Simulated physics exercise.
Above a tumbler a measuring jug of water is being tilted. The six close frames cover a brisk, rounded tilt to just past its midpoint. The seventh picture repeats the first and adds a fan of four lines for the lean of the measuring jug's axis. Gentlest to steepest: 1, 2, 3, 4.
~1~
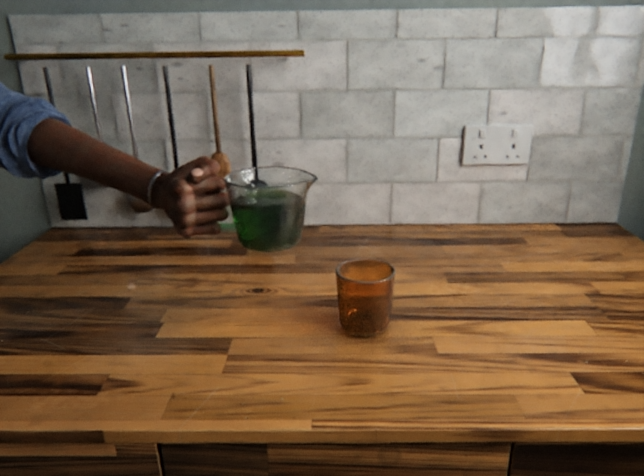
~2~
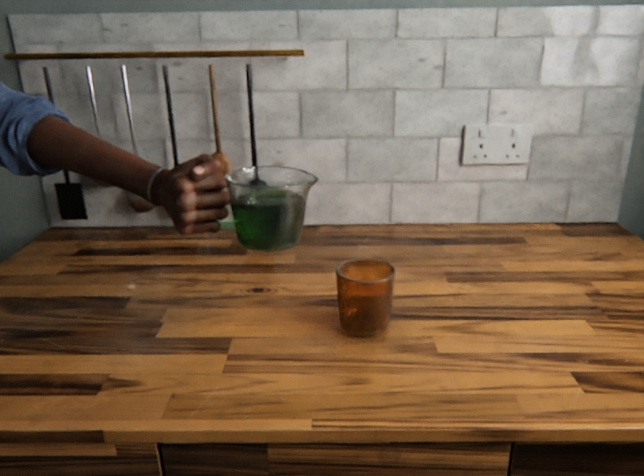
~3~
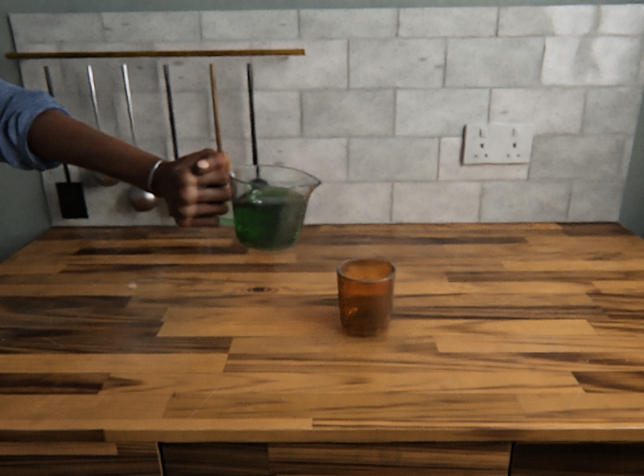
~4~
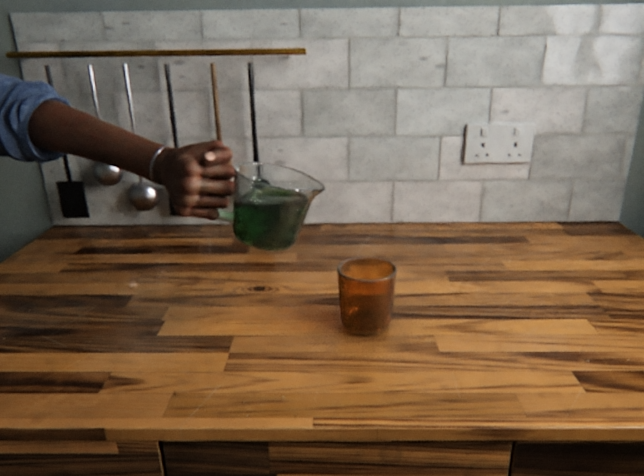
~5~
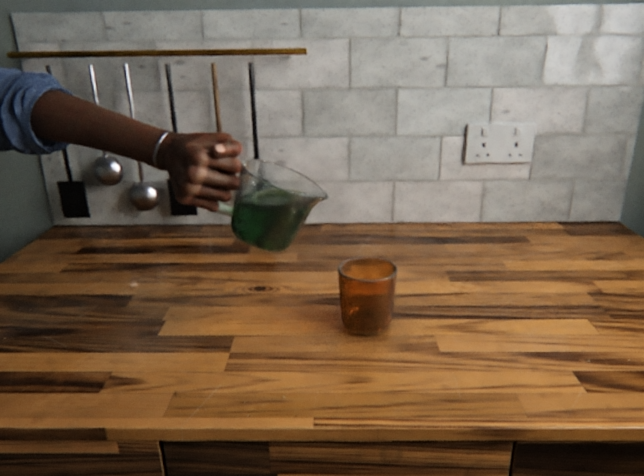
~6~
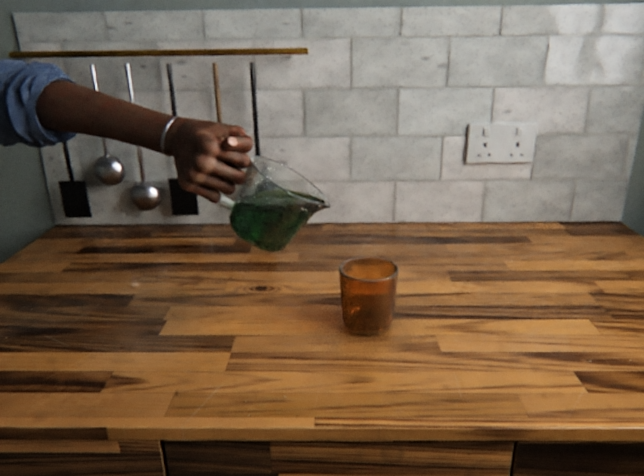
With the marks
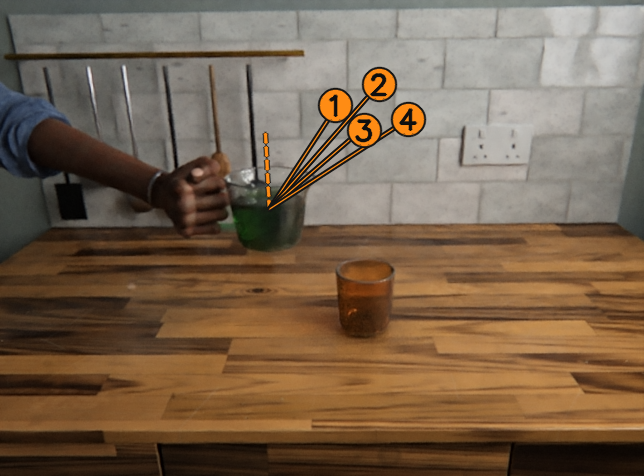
A hand holding a glass jug of green liquid moved slightly to the right and gradually tilted it toward an amber tumbler on a wooden counter, with nothing leaving the jug.
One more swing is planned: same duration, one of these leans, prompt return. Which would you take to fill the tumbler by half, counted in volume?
4.
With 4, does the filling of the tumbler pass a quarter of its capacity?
Yes, clearly.
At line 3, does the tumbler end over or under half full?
Under.
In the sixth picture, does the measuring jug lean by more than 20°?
Yes.
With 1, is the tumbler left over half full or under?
Under half.
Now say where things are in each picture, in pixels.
Upright, lip at (316, 178); rim of the tumbler round (365, 270); nothing has left yet, in the first picture.
Upright, lip at (317, 179); nothing has left yet, in the second picture.
Tipped about 6°, lip at (320, 183); nothing has left yet, in the third picture.
Tipped about 13°, lip at (324, 188); nothing has left yet, in the fourth picture.
Tipped about 22°, lip at (327, 196); nothing has left yet, in the fifth picture.
Tipped about 31°, lip at (329, 205); nothing has left yet, in the sixth picture.
On the marked copy, 1 at (327, 120); 2 at (367, 96); 3 at (349, 140); 4 at (393, 128).
For line 1, the tumbler ends with about 5 % of what it can hold.
For line 2, the tumbler ends with about 16 % of what it can hold.
For line 3, the tumbler ends with about 32 % of what it can hold.
For line 4, the tumbler ends with about 51 % of what it can hold.
